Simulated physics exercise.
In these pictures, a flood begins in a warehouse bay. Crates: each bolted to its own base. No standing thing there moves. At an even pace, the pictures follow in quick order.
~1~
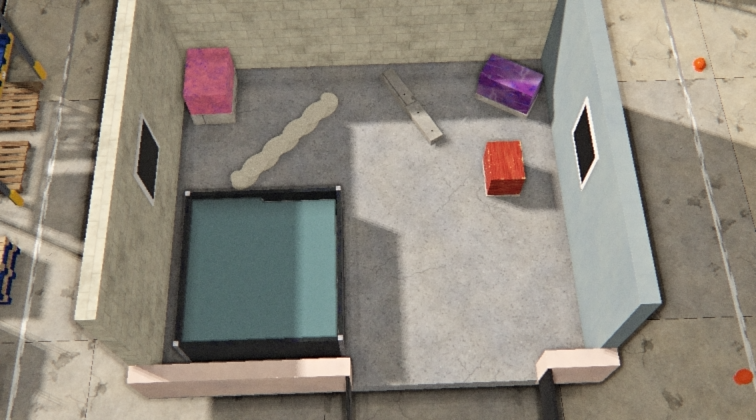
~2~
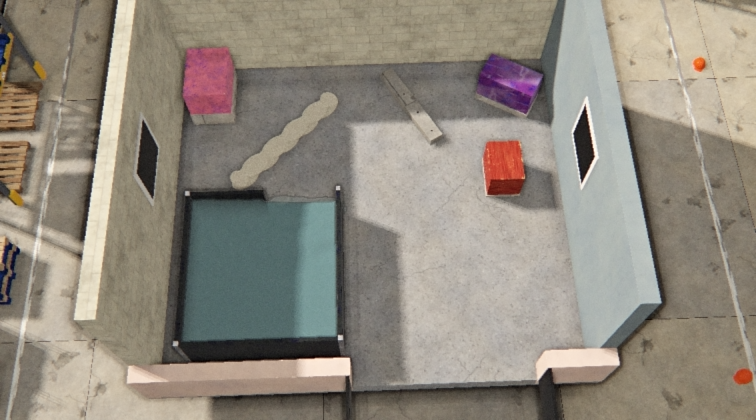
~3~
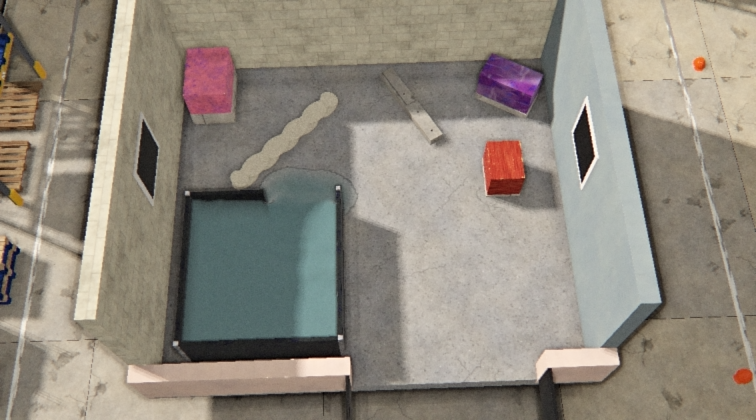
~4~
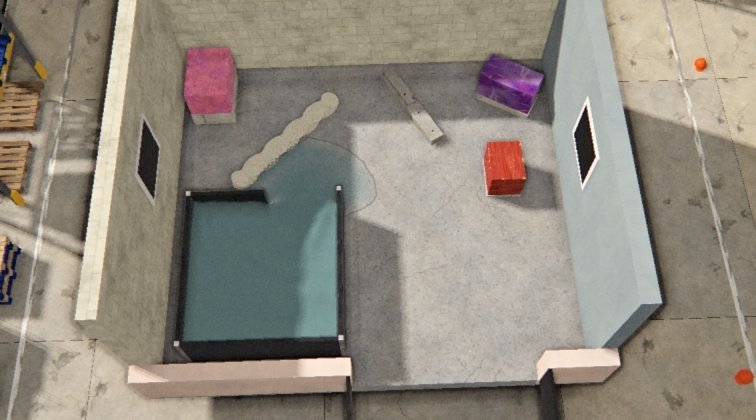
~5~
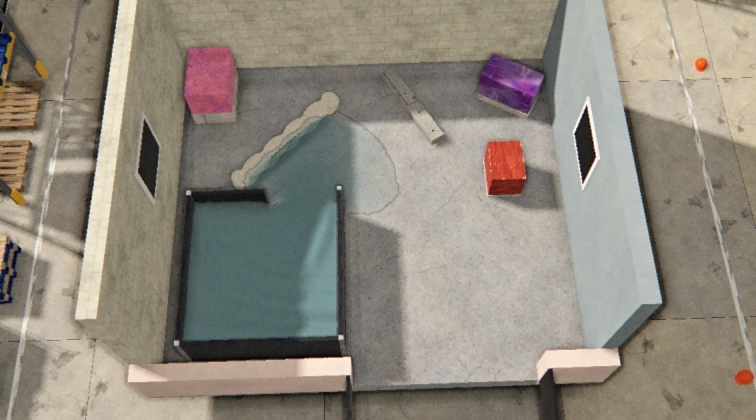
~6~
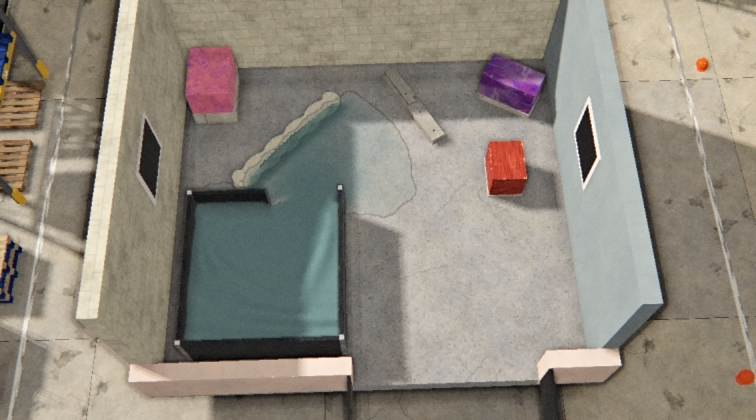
Water pours from a gap in the dark tank's far side and spreads across the floor.
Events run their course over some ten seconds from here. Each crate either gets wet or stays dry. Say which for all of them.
The red crate gets wet; the pink crate stays dry; the purple crate gets wet.
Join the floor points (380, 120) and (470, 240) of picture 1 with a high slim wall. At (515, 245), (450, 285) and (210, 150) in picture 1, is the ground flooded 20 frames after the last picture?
Outcome by spot, in order - unwatered, watered, watered.
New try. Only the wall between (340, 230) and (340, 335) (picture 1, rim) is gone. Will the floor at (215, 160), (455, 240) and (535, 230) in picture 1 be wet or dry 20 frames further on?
In that order: Free of water, wet, wet.
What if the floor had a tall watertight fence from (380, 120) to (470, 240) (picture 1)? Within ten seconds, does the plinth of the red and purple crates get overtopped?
The way I see it, the red one is inundated, and the purple one is inundated.
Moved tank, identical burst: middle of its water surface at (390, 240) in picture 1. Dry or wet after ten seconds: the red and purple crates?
Result - red crate gets flooded, purple crate gets flooded.
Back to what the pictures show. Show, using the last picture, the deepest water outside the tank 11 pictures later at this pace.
Near (396, 99).
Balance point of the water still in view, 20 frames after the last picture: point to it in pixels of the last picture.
I would point to (332, 186).
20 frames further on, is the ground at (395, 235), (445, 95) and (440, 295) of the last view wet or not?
Result by point, in sequence: Unwetted, then waterlogged, then unwetted.
A moment on, water covers 35 % of the floor; the red crate not reached, the pink crate water round its plinth, the purple crate not reached.
Next, water covers 50 % of the floor; the red crate water round its plinth, the pink crate water round its plinth, the purple crate water round its plinth.
Then, water covers 65 % of the floor; the red crate water round its plinth, the pink crate water round its plinth, the purple crate water round its plinth.
Later, water covers 95 % of the floor; the red crate water round its plinth, the pink crate water round its plinth, the purple crate water round its plinth.
In the end, water covers 95 % of the floor; the red crate was topped, the pink crate stayed above the water, the purple crate was topped.
